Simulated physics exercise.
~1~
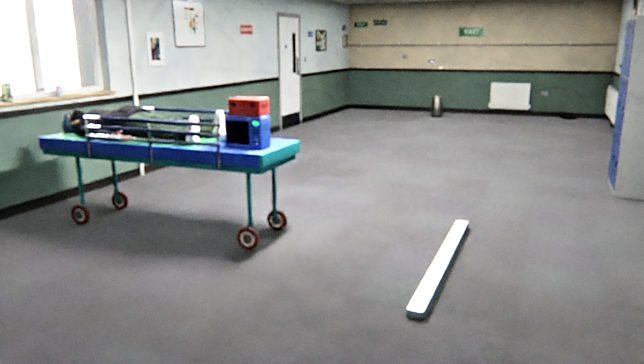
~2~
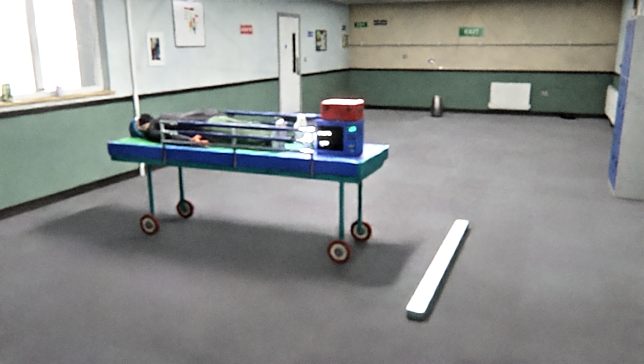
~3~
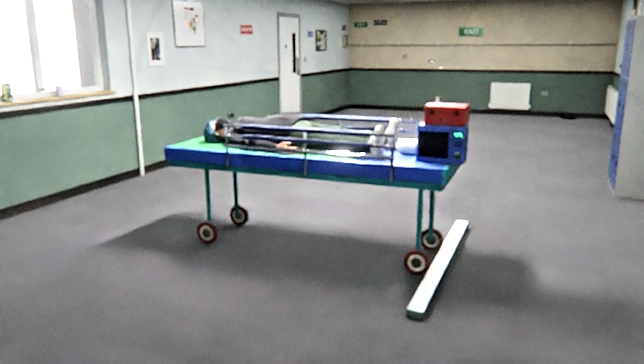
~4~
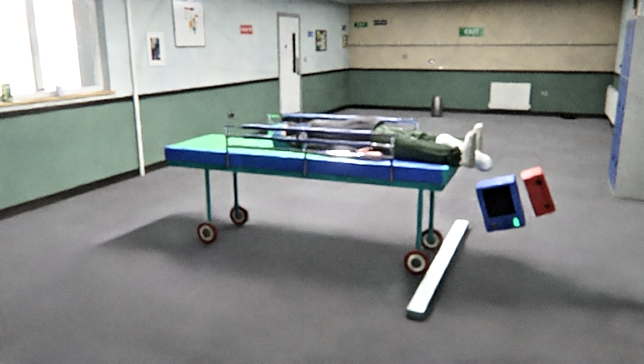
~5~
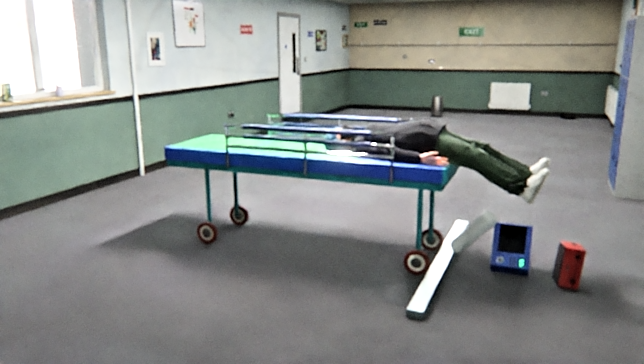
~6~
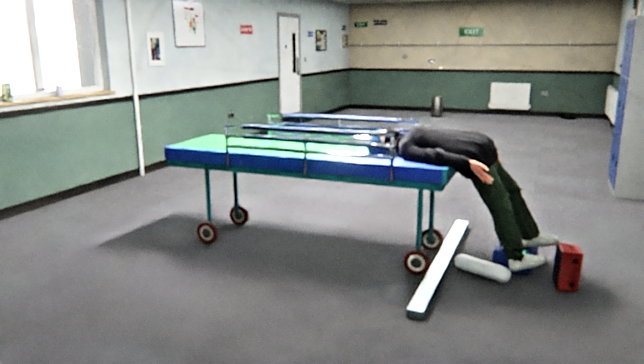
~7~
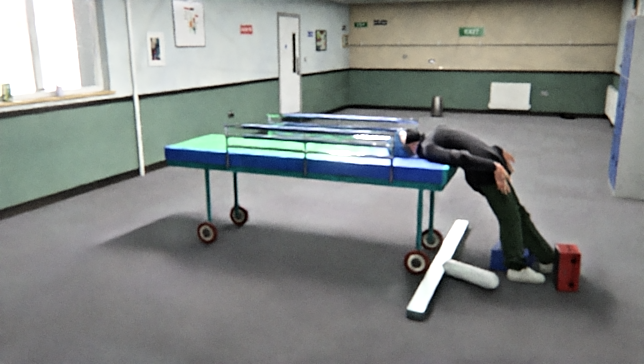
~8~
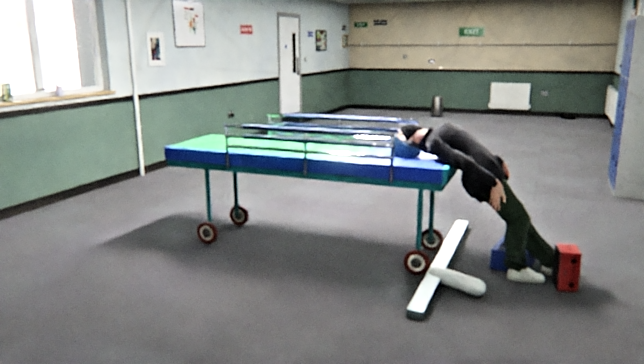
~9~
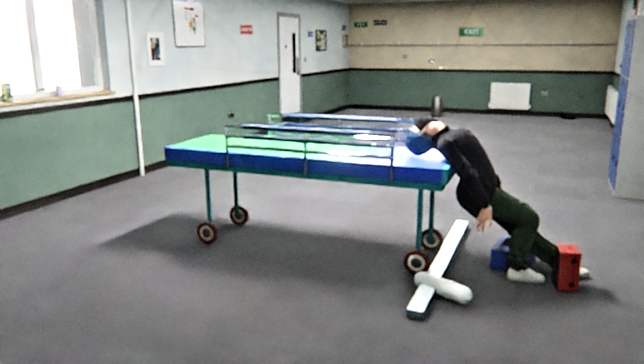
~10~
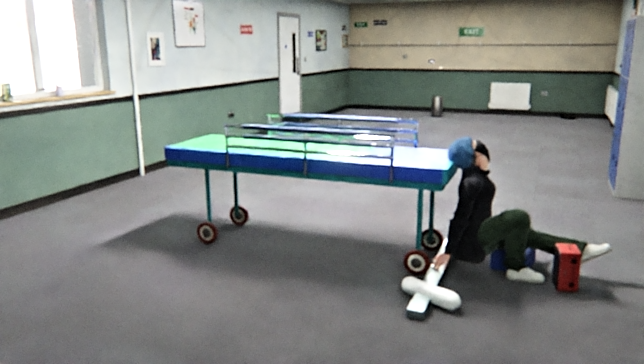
Wheeled trolley rolling right and stopping dead at a low white sill, its equipment and limp passenger sliding off the end.
